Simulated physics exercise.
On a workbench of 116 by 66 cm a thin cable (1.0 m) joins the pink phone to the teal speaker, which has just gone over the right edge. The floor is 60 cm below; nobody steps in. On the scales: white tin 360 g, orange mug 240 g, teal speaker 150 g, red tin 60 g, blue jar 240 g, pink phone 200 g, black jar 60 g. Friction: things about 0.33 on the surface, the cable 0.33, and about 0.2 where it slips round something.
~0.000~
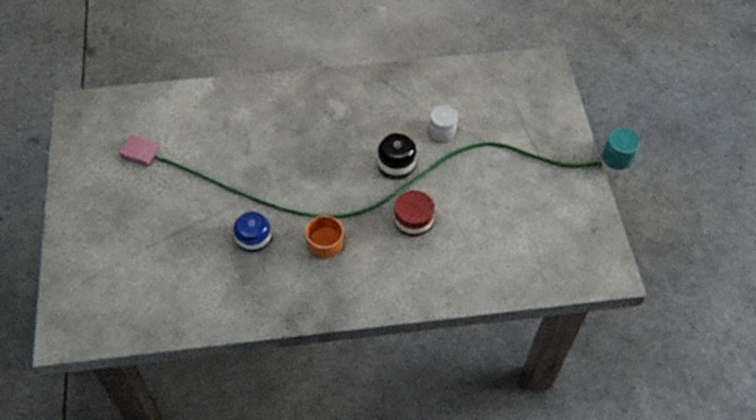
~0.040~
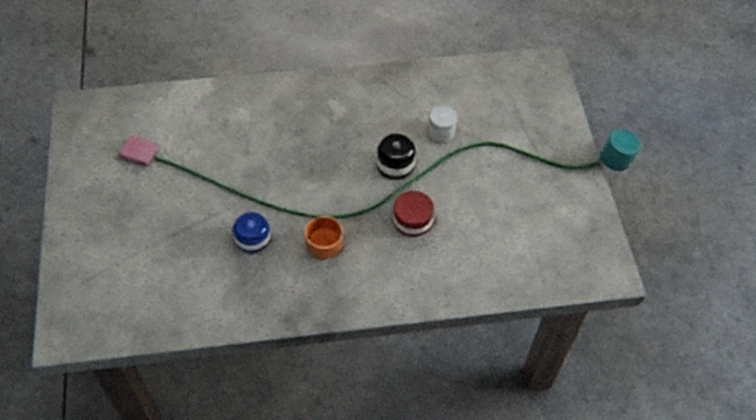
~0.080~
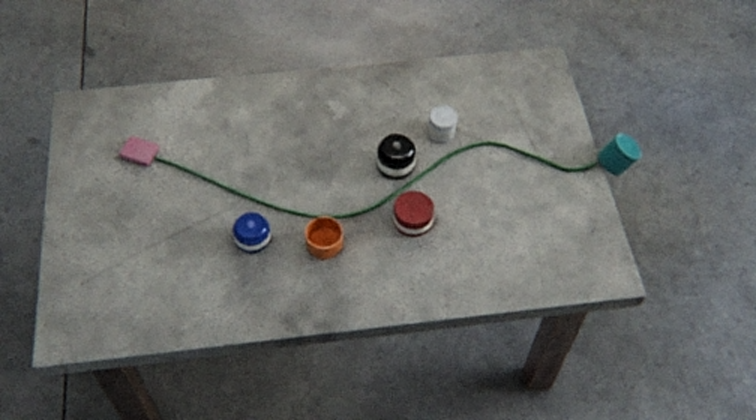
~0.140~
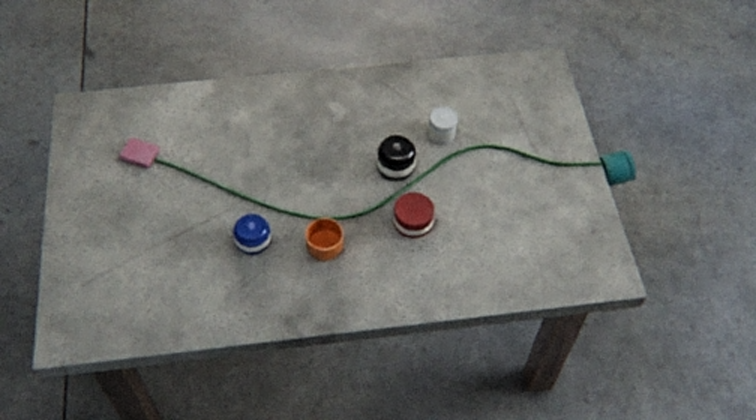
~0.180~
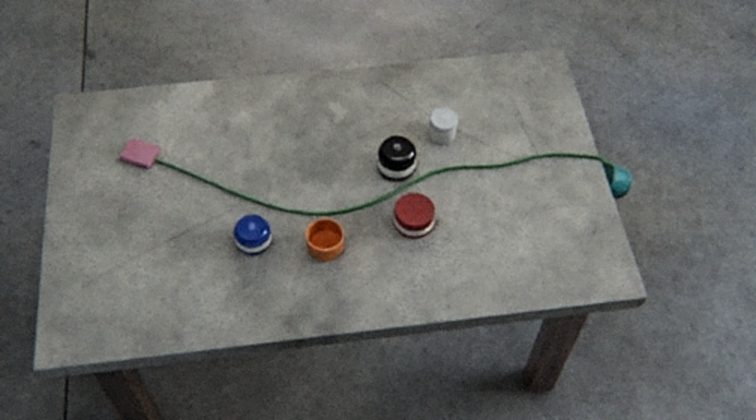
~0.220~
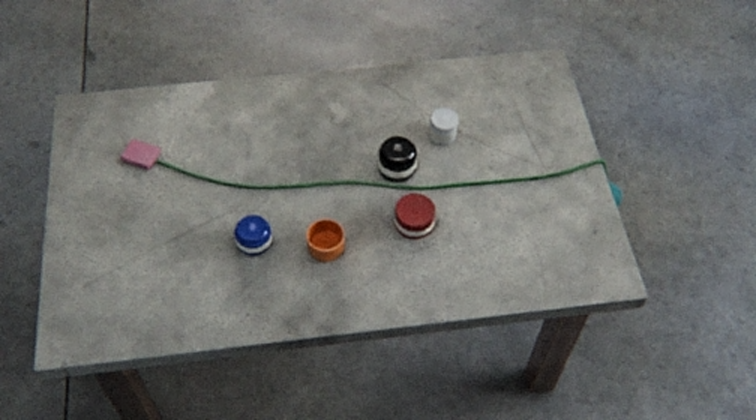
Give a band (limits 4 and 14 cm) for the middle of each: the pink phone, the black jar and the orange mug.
The pink phone reaches the top band, the black jar shifts a middling way, the orange mug stays in the low band.
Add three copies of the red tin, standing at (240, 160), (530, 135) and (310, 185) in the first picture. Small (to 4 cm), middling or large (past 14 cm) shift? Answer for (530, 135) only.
There: Small.
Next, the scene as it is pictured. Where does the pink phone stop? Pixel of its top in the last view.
Around (334, 151).
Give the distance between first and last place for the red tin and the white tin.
About: Red tin 0 cm, white tin 0 cm.
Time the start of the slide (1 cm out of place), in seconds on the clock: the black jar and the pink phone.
Black jar 0.28 s, pink phone 0.26 s.
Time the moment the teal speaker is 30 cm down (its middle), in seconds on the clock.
About: 0.65 s.
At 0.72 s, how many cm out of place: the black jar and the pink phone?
Black jar 8 cm, pink phone 15 cm.
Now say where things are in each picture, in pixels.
In the first picture, shows, pink phone (139, 148); black jar (397, 145); orange mug (324, 231); cable runs through (556, 163) (463, 149) (388, 199) (291, 210) (202, 175).
In the second picture, shows, teal speaker (624, 142); cable runs through (555, 164) (387, 199) (201, 176).
In the third picture, shows, teal speaker (620, 155); cable runs through (554, 165) (387, 199) (201, 176).
In the fourth picture, shows, teal speaker (617, 168); cable runs through (557, 163) (388, 201) (202, 177).
In the fifth picture, shows, teal speaker (612, 181); cable runs through (574, 155) (390, 195) (202, 178).
In the sixth picture, shows, pink phone (140, 152); black jar (398, 148); orange mug (325, 235); cable runs through (596, 162) (503, 181) (303, 185) (204, 178).
At 0.5 s, the cable's tail end at (204, 154); pink phone 10 cm off its start, black jar 9 cm off its start, teal speaker over the edge.
At 0.7 s, the cable's tail end at (239, 158); pink phone 17 cm off its start, black jar 9 cm off its start, teal speaker over the edge.
At 1.0 s, the cable's tail end at (269, 158); pink phone 23 cm off its start at (251, 155), black jar 9 cm off its start at (402, 115), teal speaker over the edge.
At 1.2 s, the cable's tail end at (304, 157); pink phone 31 cm off its start, black jar 9 cm off its start, teal speaker over the edge.
At 2.4 s, the cable's tail end at (352, 154); pink phone 41 cm off its start at (334, 151), black jar 9 cm off its start at (403, 115), orange mug 0 cm off its start at (325, 235), teal speaker over the edge.
